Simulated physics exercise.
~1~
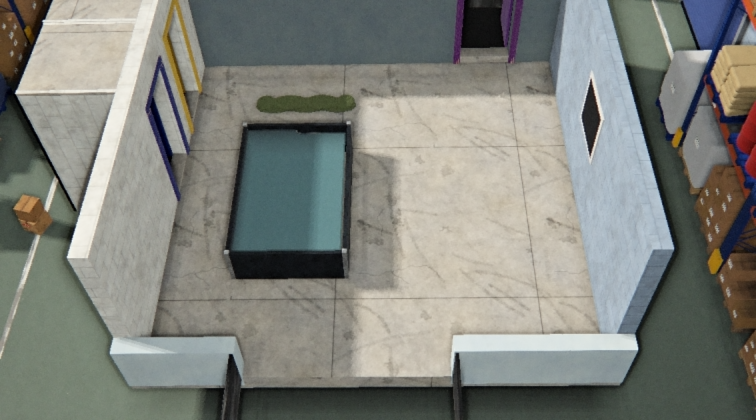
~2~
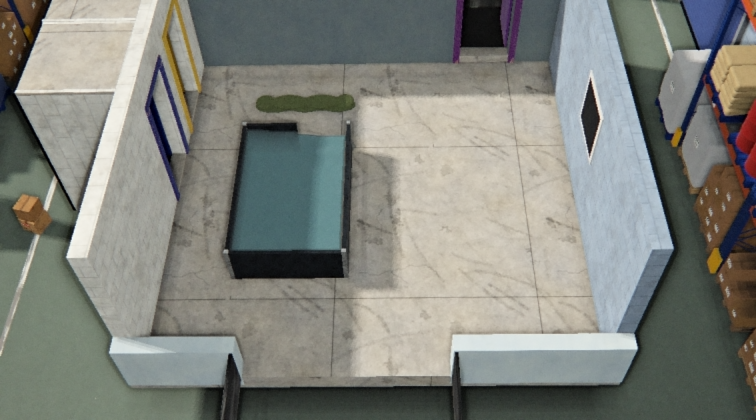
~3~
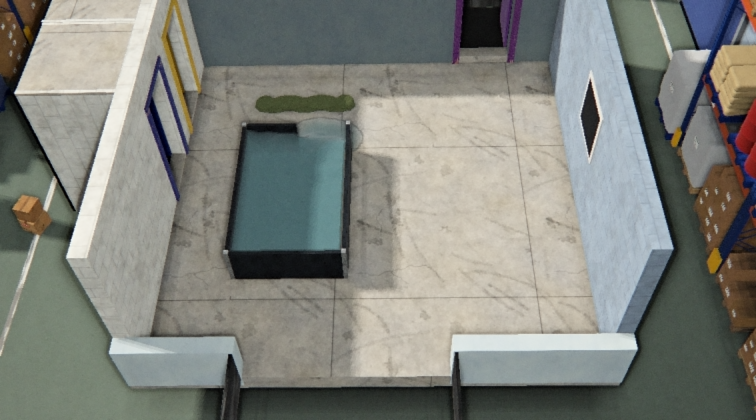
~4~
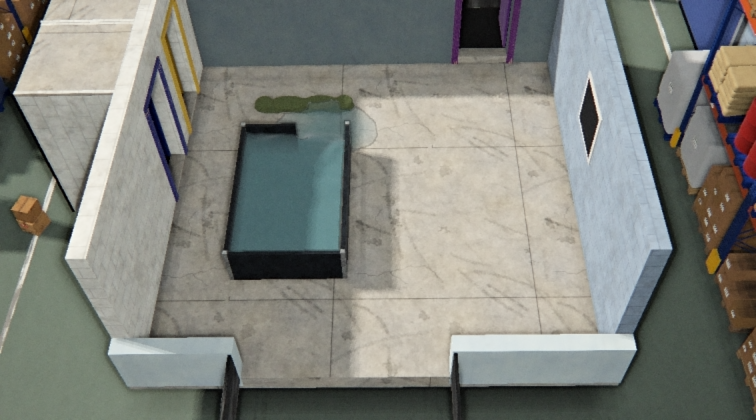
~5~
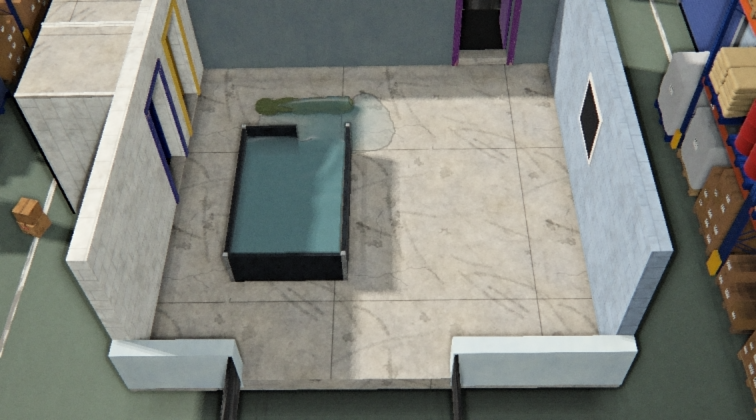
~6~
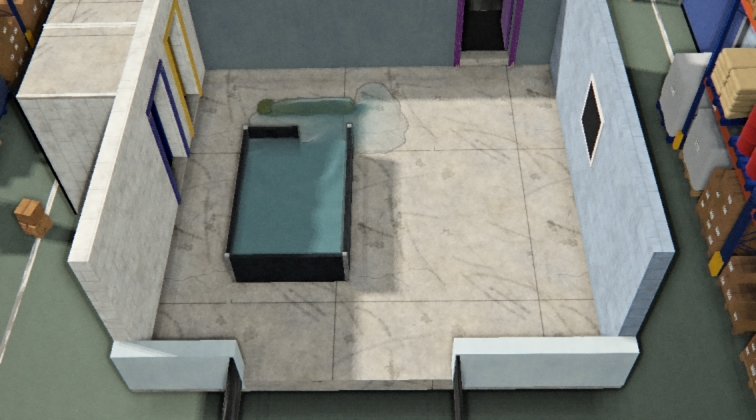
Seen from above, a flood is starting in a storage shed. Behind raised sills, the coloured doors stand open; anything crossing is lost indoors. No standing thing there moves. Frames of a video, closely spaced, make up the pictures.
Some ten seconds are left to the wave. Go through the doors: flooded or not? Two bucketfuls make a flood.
The purple door will receive two buckets or fewer; the blue door will receive over two buckets; the yellow door will receive over two buckets.
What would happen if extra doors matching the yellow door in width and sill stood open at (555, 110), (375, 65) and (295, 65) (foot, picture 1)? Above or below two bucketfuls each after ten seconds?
Above; above; above.
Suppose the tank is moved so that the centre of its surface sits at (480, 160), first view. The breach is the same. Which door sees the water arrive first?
Answer: The door marked purple.
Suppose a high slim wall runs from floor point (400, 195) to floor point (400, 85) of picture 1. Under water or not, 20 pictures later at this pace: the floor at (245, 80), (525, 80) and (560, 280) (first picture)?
Submerged, submerged, then spared.
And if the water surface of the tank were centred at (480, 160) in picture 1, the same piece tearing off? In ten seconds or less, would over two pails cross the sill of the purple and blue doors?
Checked in turn, the purple door goes past the limit; the blue door stays safely beneath.
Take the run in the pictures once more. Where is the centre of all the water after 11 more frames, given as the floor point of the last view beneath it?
That comes out near (318, 172).
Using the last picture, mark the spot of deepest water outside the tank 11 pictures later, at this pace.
It should be close to (327, 116).
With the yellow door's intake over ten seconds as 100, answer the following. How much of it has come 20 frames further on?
Some 55 in a hundred.
A moment on, water covers 20 % of the floor; the purple door not reached, the blue door not reached, the yellow door wet at the sill, nothing in.
Next, water covers 30 % of the floor; the purple door wet at the sill, nothing in, the blue door wet at the sill, nothing in, the yellow door under two buckets in.
Then, water covers 40 % of the floor; the purple door wet at the sill, nothing in, the blue door under two buckets in, the yellow door over two buckets in.
Later, water covers 70 % of the floor; the purple door wet at the sill, nothing in, the blue door over two buckets in, the yellow door over two buckets in.
In the end, water covers 90 % of the floor; the purple door wet at the sill, nothing in, the blue door over two buckets in, the yellow door over two buckets in.
